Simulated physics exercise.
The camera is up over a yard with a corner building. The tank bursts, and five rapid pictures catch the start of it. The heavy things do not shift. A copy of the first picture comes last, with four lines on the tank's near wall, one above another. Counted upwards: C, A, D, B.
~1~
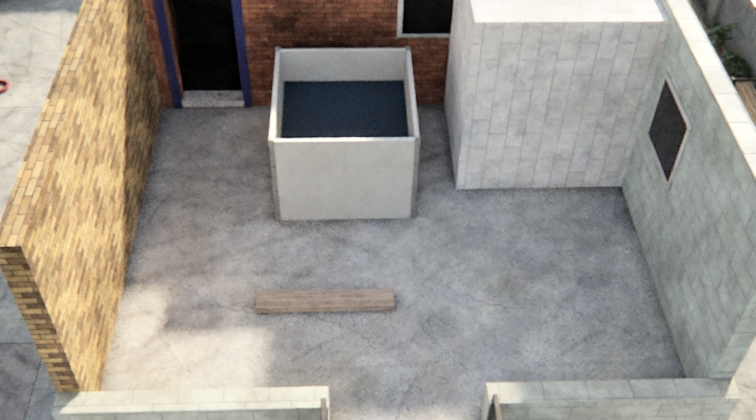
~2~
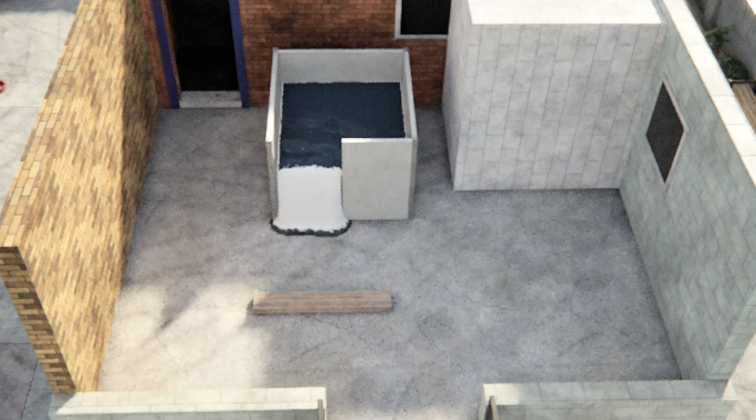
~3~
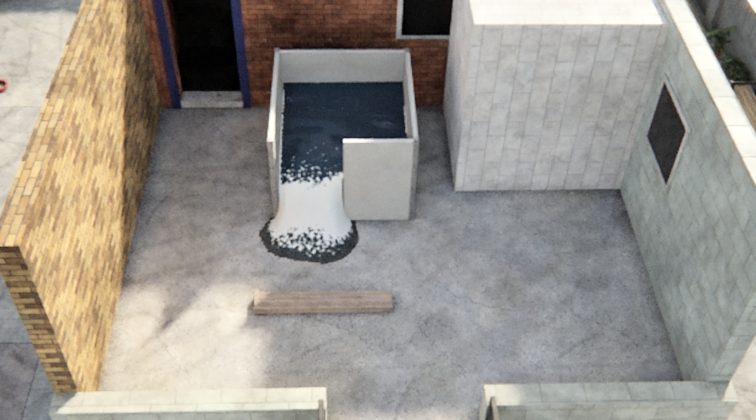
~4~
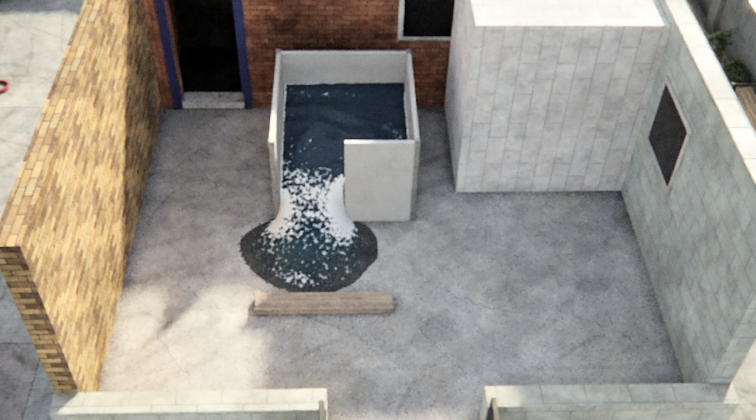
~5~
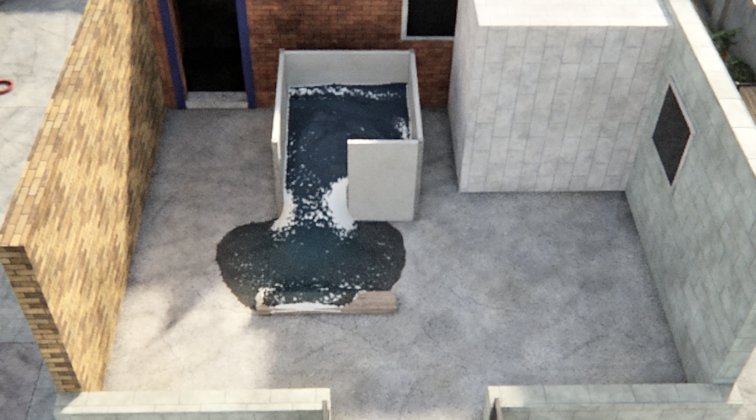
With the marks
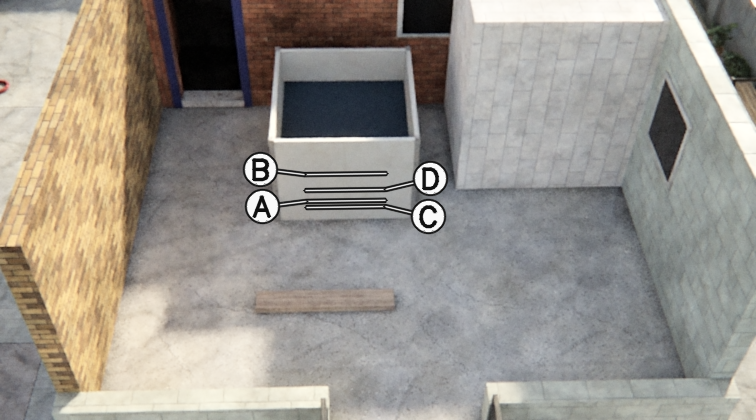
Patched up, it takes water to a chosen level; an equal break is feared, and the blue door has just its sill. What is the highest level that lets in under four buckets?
I would pick line B.
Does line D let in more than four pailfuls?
No.
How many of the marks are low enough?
All of the four.
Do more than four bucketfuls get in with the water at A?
No.
On the marked copy, A at (345, 200); B at (345, 174); C at (345, 207); D at (345, 190); from the bottom up C, A, D, B.
For line A, nothing gets over.
For line B, a bucket or two gets in.
For line C, nothing gets over.
For line D, nothing gets over.
